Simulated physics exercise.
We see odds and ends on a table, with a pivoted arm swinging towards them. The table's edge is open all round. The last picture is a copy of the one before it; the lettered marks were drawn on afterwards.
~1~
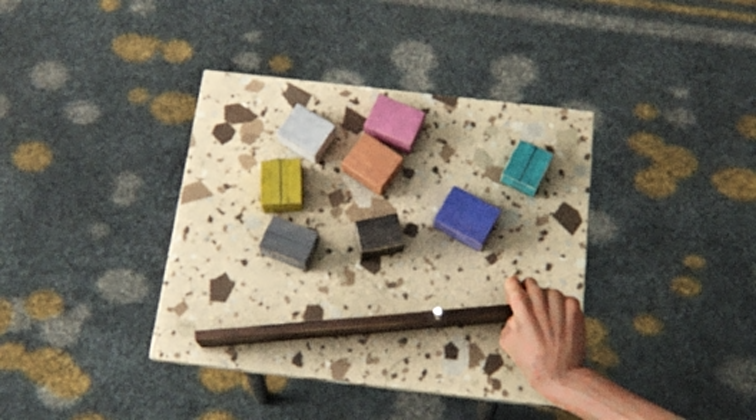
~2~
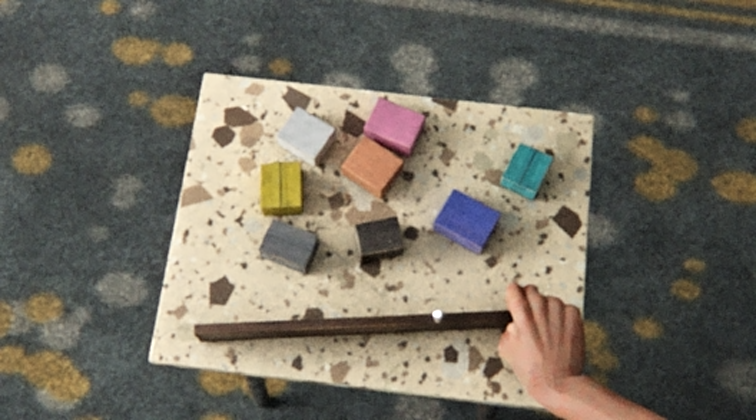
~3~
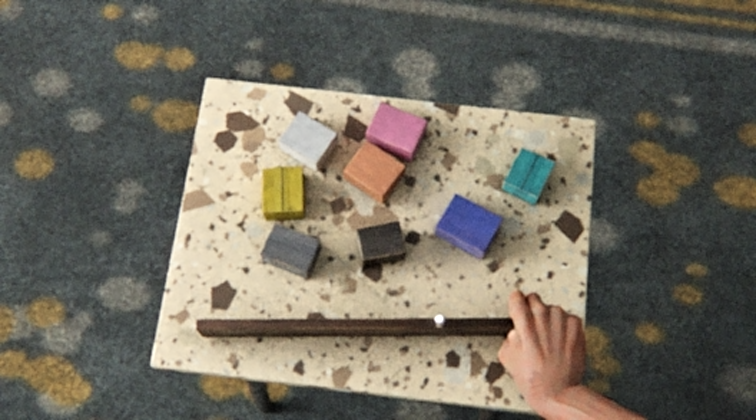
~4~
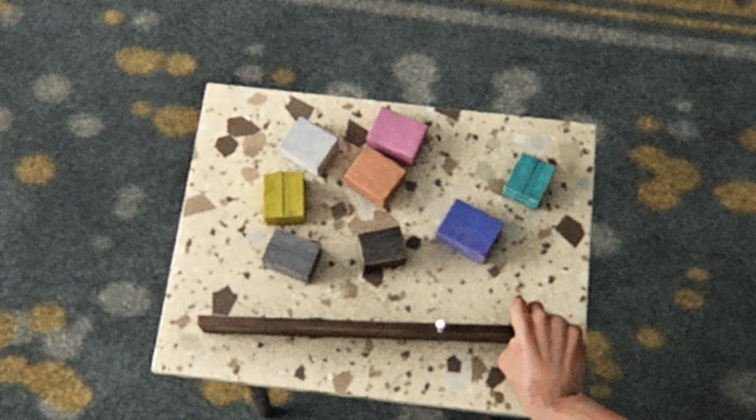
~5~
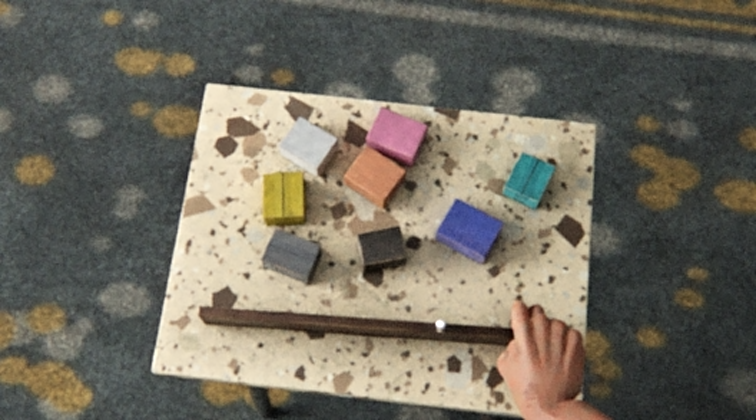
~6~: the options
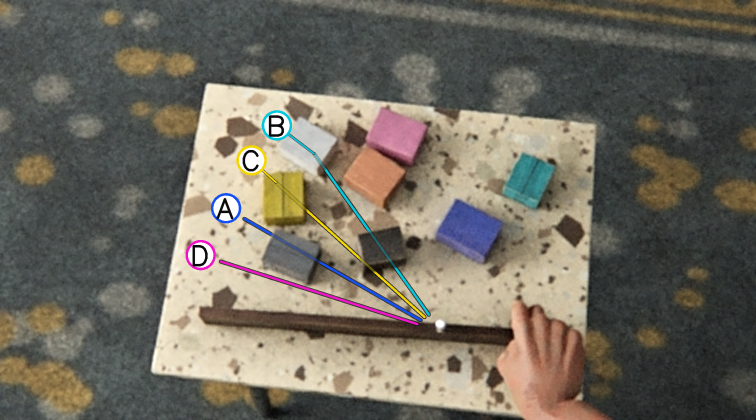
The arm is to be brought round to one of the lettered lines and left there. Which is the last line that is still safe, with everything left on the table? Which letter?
It should halt at B.
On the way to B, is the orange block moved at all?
By then, yes.
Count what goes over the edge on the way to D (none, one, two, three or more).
In all, none.
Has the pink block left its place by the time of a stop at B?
Yes.
On the copy, A at (331, 269); B at (370, 232); C at (349, 248); D at (318, 293).
On B. First, arm (324, 279); grey box (297, 248); pink block (396, 137).
Then, arm (348, 246); white block (314, 140); yellow box (292, 170).
Finally, arm (369, 229); white block (350, 106); pink block (410, 126); nothing has fallen.
By contrast, A is safe but short; C is safe but short; D is safe but short.
